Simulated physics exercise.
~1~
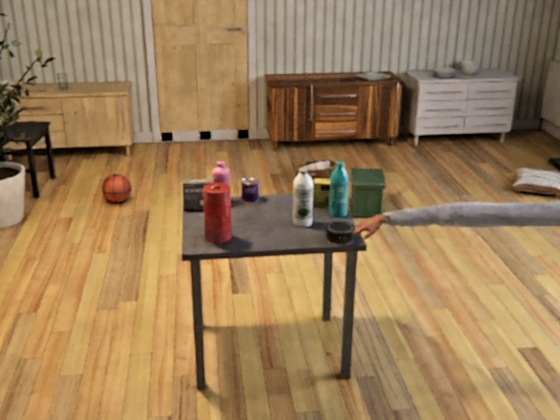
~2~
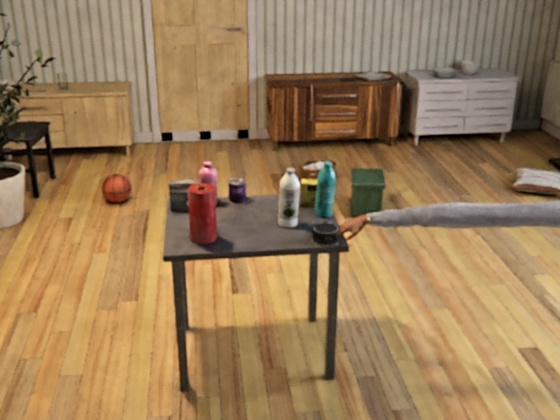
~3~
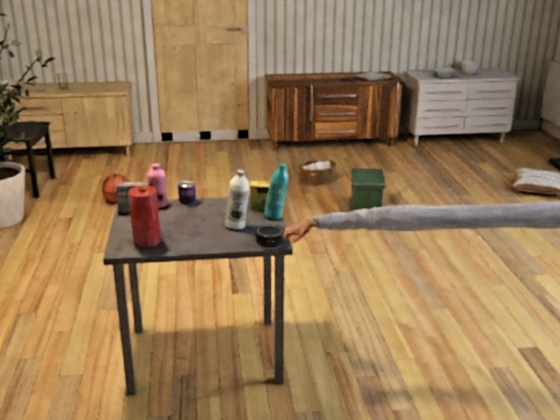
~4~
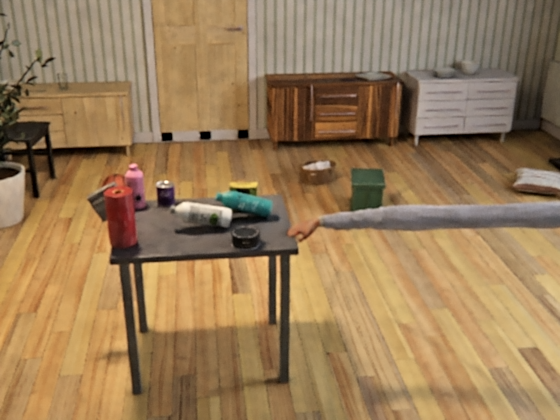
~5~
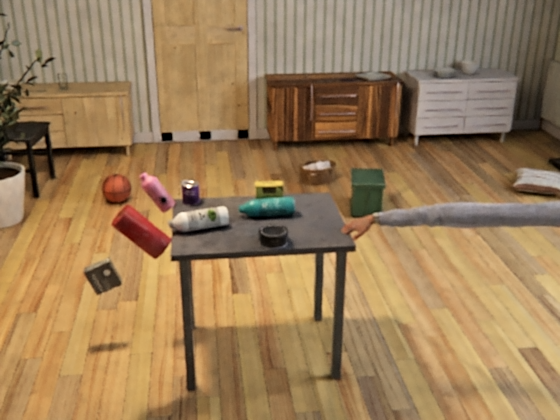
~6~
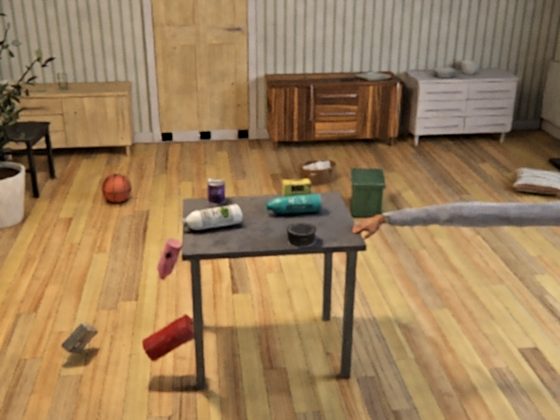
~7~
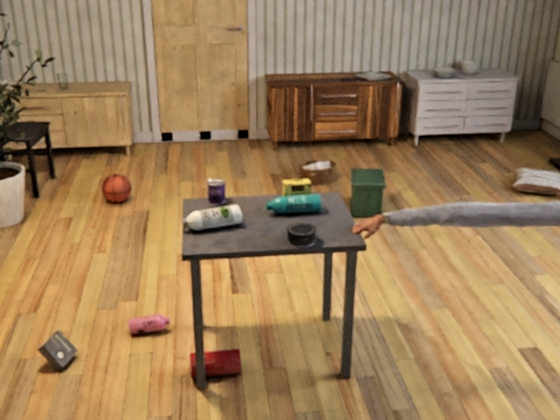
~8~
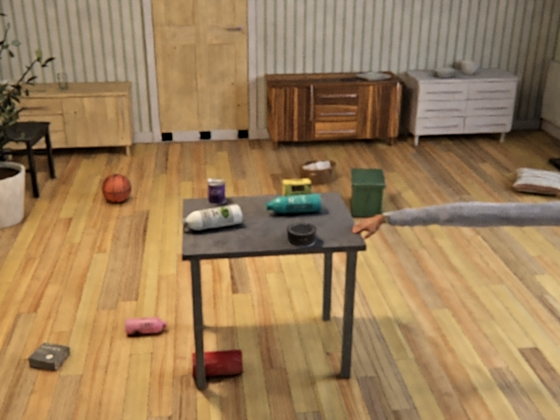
In the video, a hand pushes a table holding bottles, packets and other items left, toppling the white and turquoise bottles, then pulls it back right. The grey packet, red roll and pink bottle fall to the floor, while the toppled bottles stay on the tabletop.
